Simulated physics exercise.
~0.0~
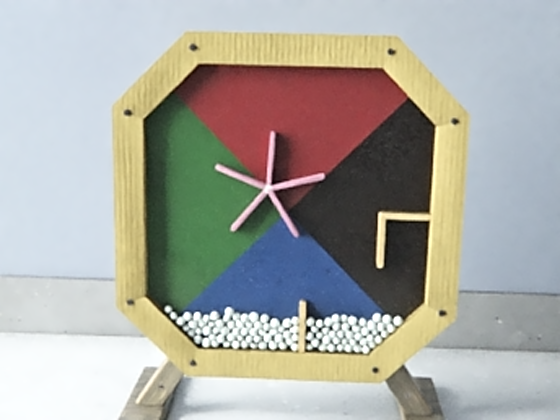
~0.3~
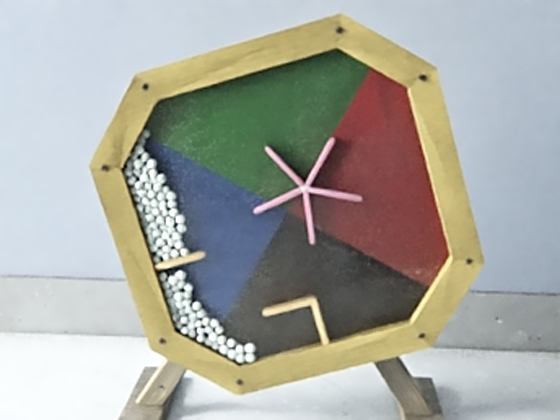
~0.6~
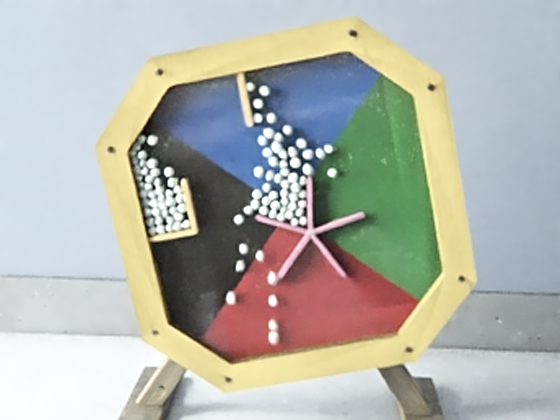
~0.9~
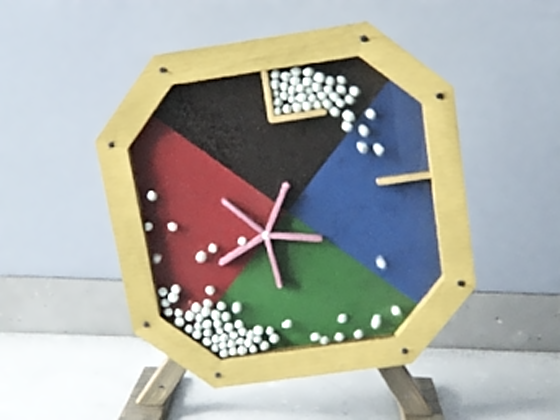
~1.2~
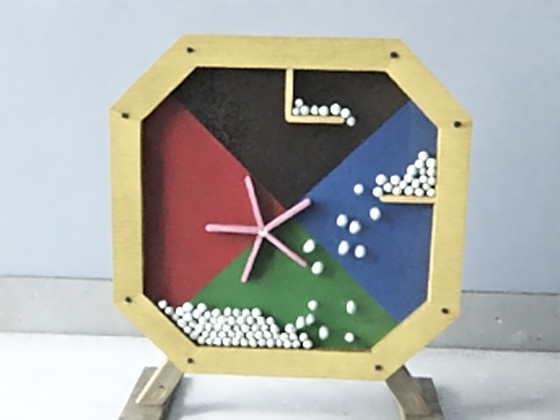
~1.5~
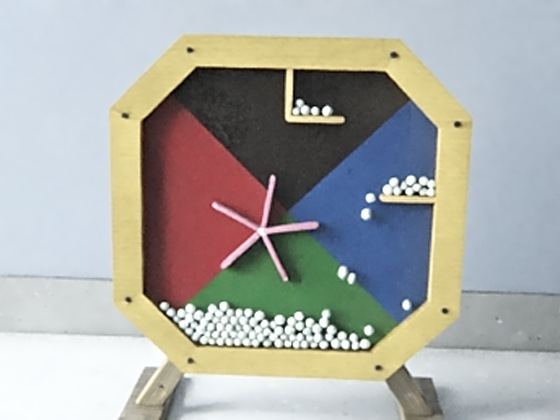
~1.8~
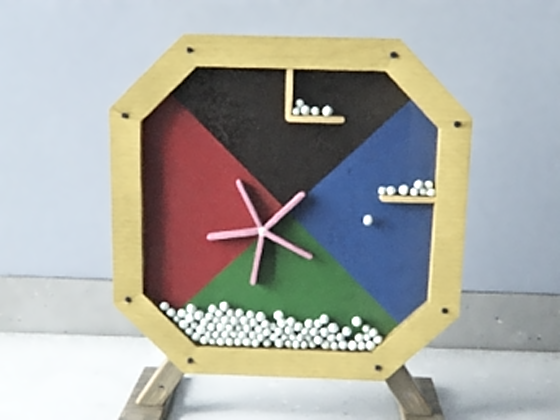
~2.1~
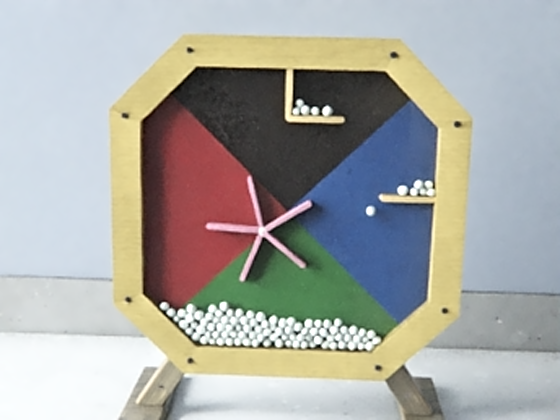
The video shows an octagonal yellow-framed box with four coloured wedges turning clockwise, its white beads tumbling past a spinning pink five-armed star. It stops with black on top, most beads settled along the green bottom, and a few resting on the black and blue wedges' ledges.
